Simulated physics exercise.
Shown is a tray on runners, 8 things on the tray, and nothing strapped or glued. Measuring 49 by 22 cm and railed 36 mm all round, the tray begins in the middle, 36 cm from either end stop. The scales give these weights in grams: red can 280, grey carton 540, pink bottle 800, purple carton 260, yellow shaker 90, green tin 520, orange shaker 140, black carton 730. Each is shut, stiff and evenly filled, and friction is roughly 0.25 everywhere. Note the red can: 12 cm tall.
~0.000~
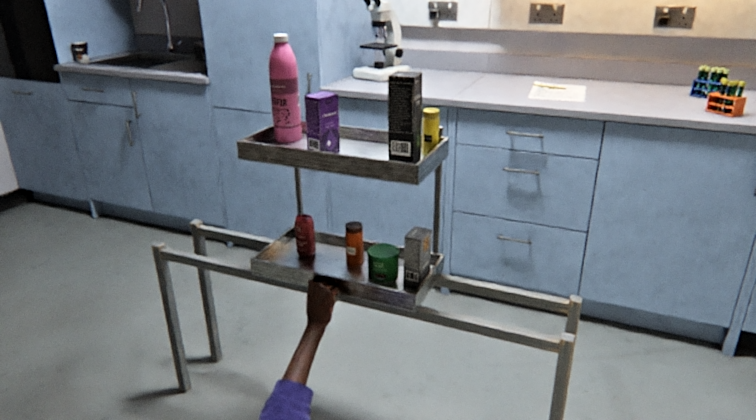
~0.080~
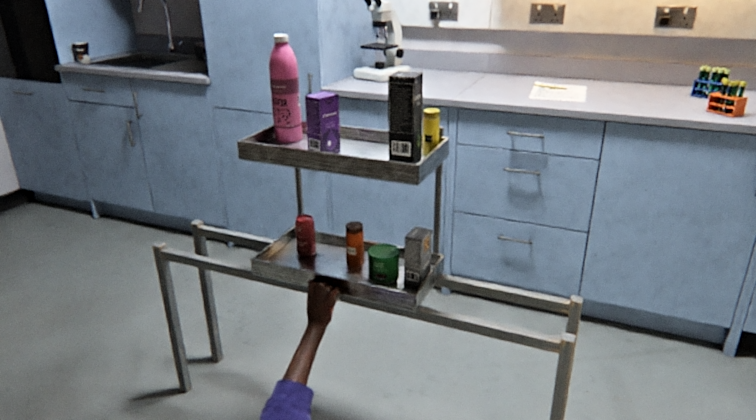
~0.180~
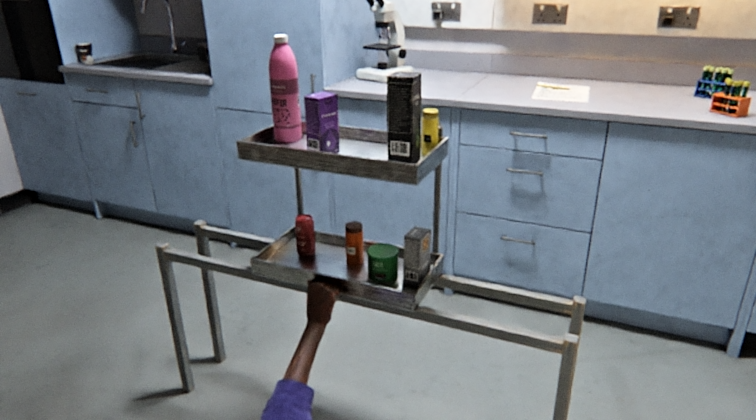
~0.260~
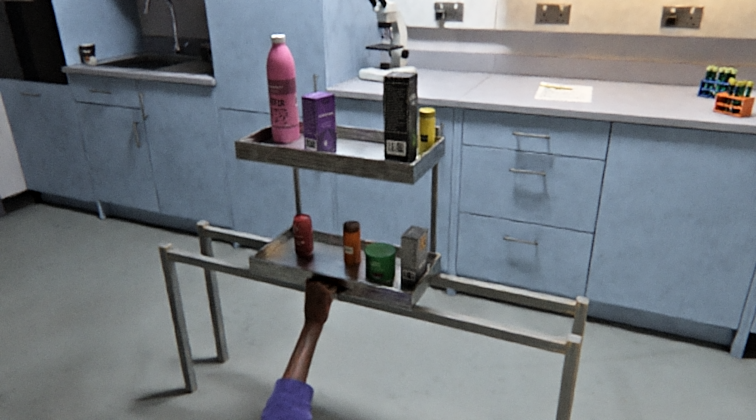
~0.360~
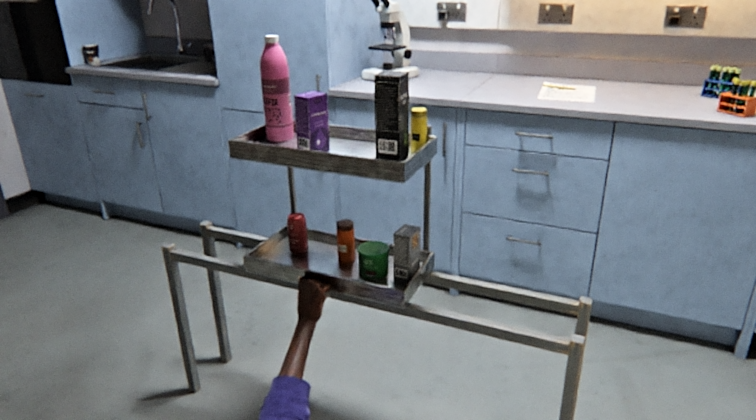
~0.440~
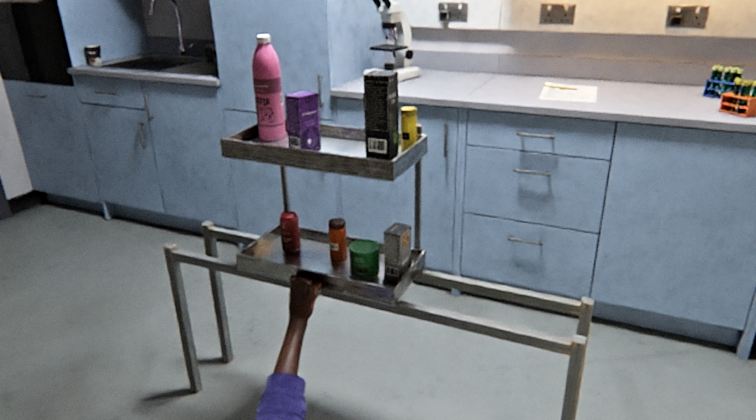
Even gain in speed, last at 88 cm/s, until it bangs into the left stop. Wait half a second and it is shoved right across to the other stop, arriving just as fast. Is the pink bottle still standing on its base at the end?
No, it goes over.
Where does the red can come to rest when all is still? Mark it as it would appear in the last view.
Roughly pixel (481, 282).
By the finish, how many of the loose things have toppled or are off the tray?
That gives 5.
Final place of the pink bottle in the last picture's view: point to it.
You'll find it at about (161, 331).
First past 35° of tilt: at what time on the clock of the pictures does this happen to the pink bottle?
Near 1.0 s on the clock.
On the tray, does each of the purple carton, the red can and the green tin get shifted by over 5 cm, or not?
In short, the purple carton leaves its position, the red can leaves its position, the green tin stays close to home.
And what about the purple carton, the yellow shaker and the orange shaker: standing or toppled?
Final state - purple carton: Goes over; yellow shaker: Remains on its base; orange shaker: Remains on its base.
Around 1.04 s, tray moved 36 cm left; pink bottle now off the tray; grey carton at 6° to upright; black carton at 5° to upright.
Around 2.24 s, tray moved 15 cm left; black carton on its side; red can at 71° to upright; purple carton at 47° to upright.
Around 3.14 s, tray moved 36 cm right; black carton on its side; purple carton on its side; red can on its side.
Finally (4.0 s), off the tray and tipped over, grey carton and pink bottle; on their side or leaning hard on the tray, red can, purple carton and black carton; the other 3 still in place (within 5 cm). In the last view, pink bottle near (161, 331).
